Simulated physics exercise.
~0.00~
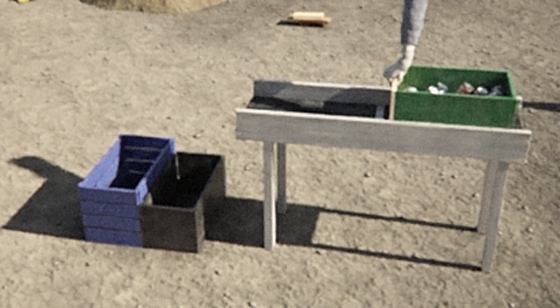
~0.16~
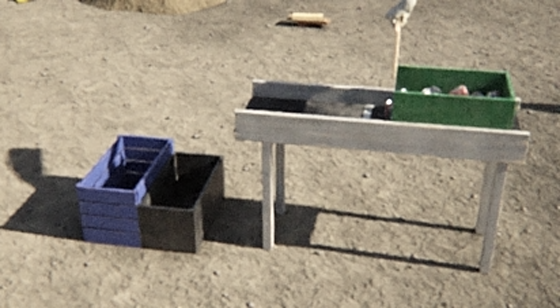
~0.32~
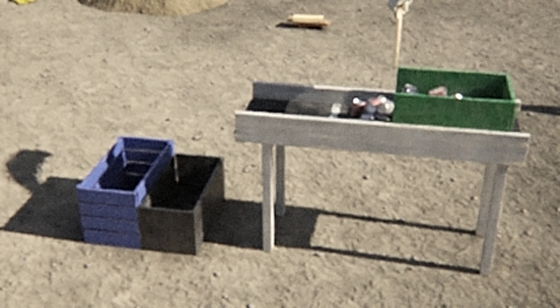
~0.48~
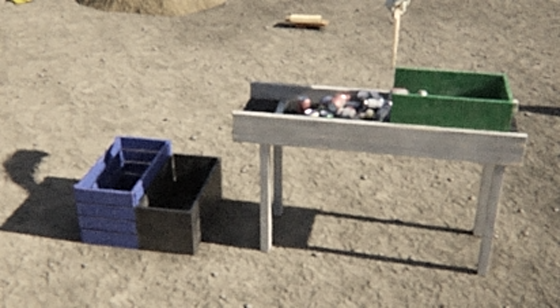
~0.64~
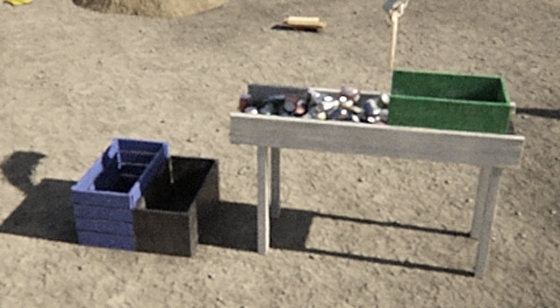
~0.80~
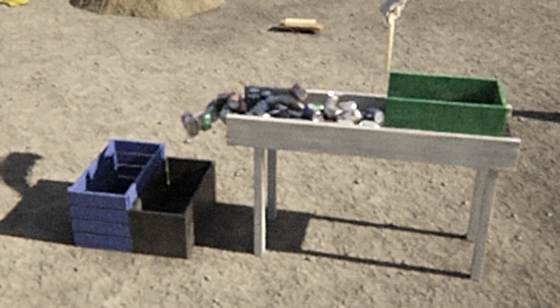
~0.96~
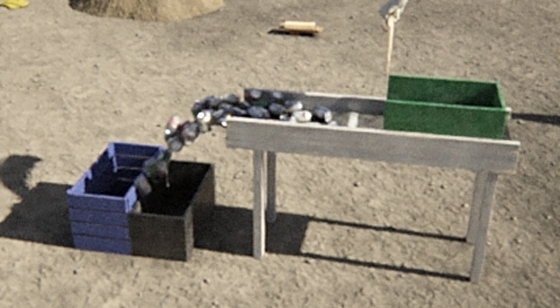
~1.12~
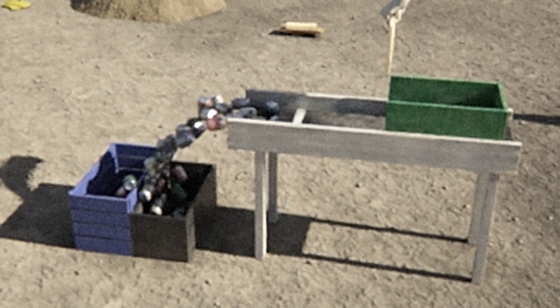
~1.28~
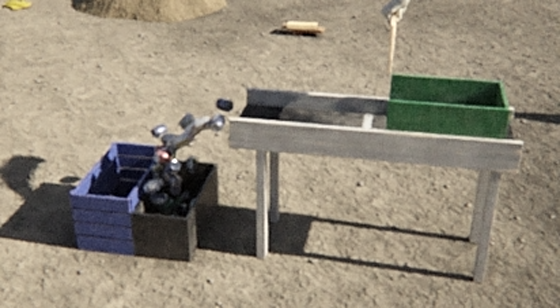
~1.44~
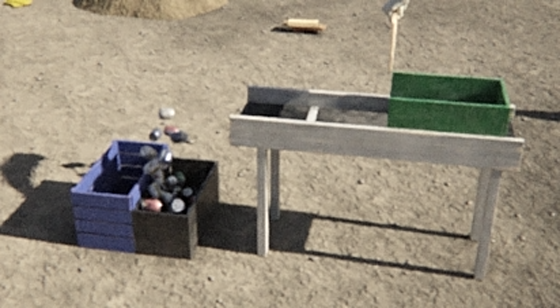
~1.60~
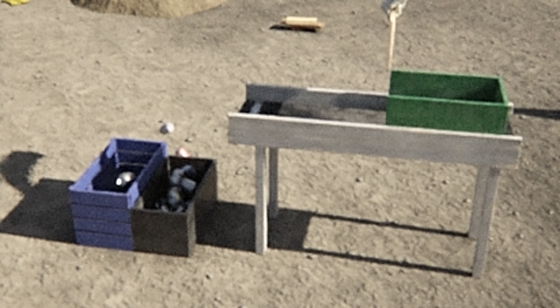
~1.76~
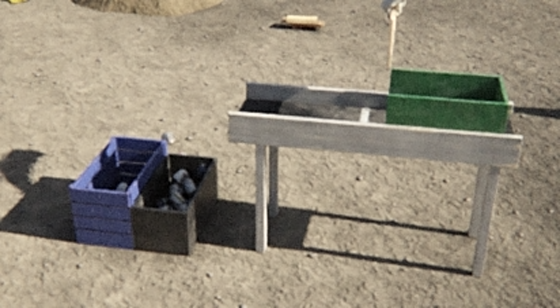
At first, a gloved hand holds the gate at the left side of a green pen filled with small cans, which sits on a raised conveyor above bare ground. The hand lifts the gate, and the cans ride left out of the pen in a spreading heap. They reach the open end and spill off in a thick stream toward a black tub and a blue tub beyond it. A white stripe shows on the belt as the heap thins and the last cans tumble down. Finally, the belt is clear, with dark cans piled in the black tub and only a few visible in the blue one.
